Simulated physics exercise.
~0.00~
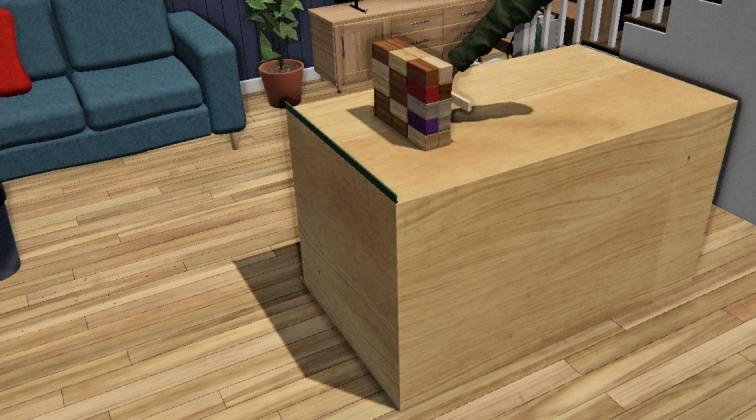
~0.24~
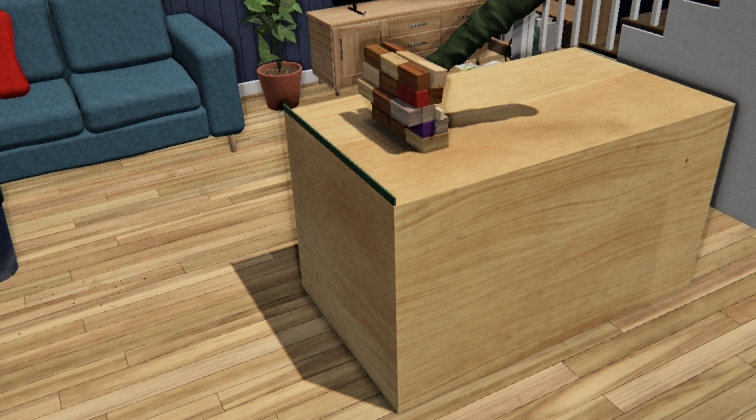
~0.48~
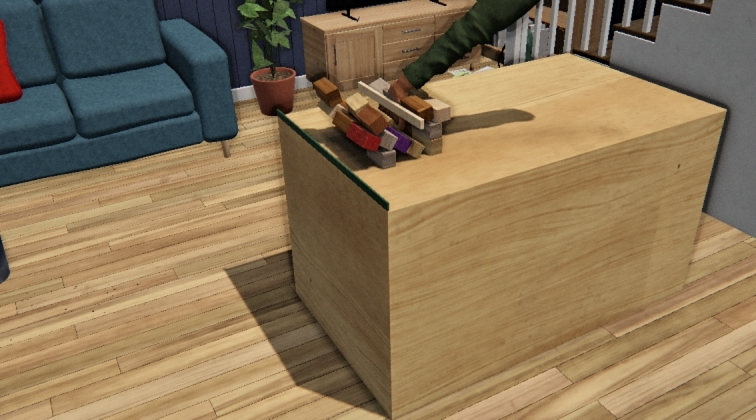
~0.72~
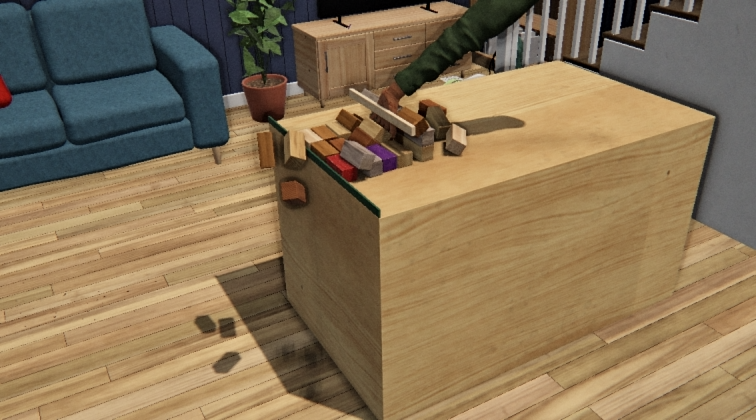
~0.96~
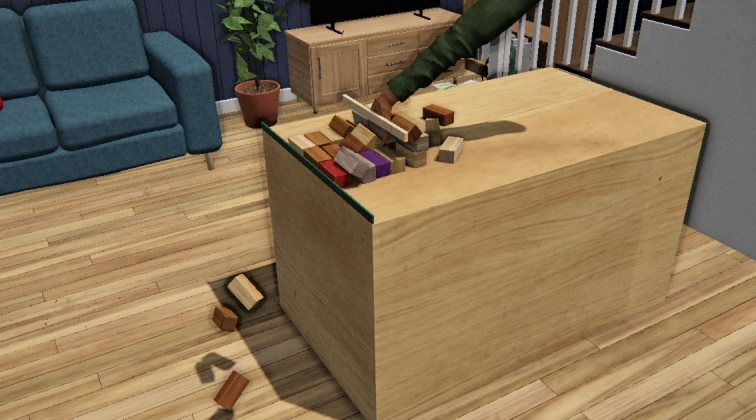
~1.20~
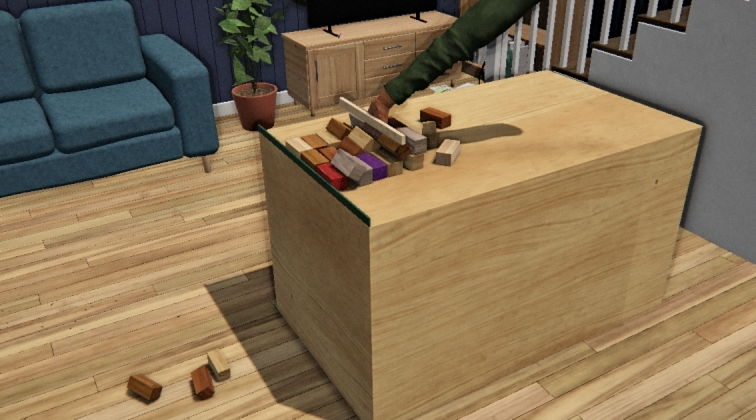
A small stack of colorful wooden blocks toppled toward the near-left end of a low wooden cupboard as a green-sleeved arm pushed a strip into it from behind, and three blocks fell to the floor while the rest stayed heaped on top.
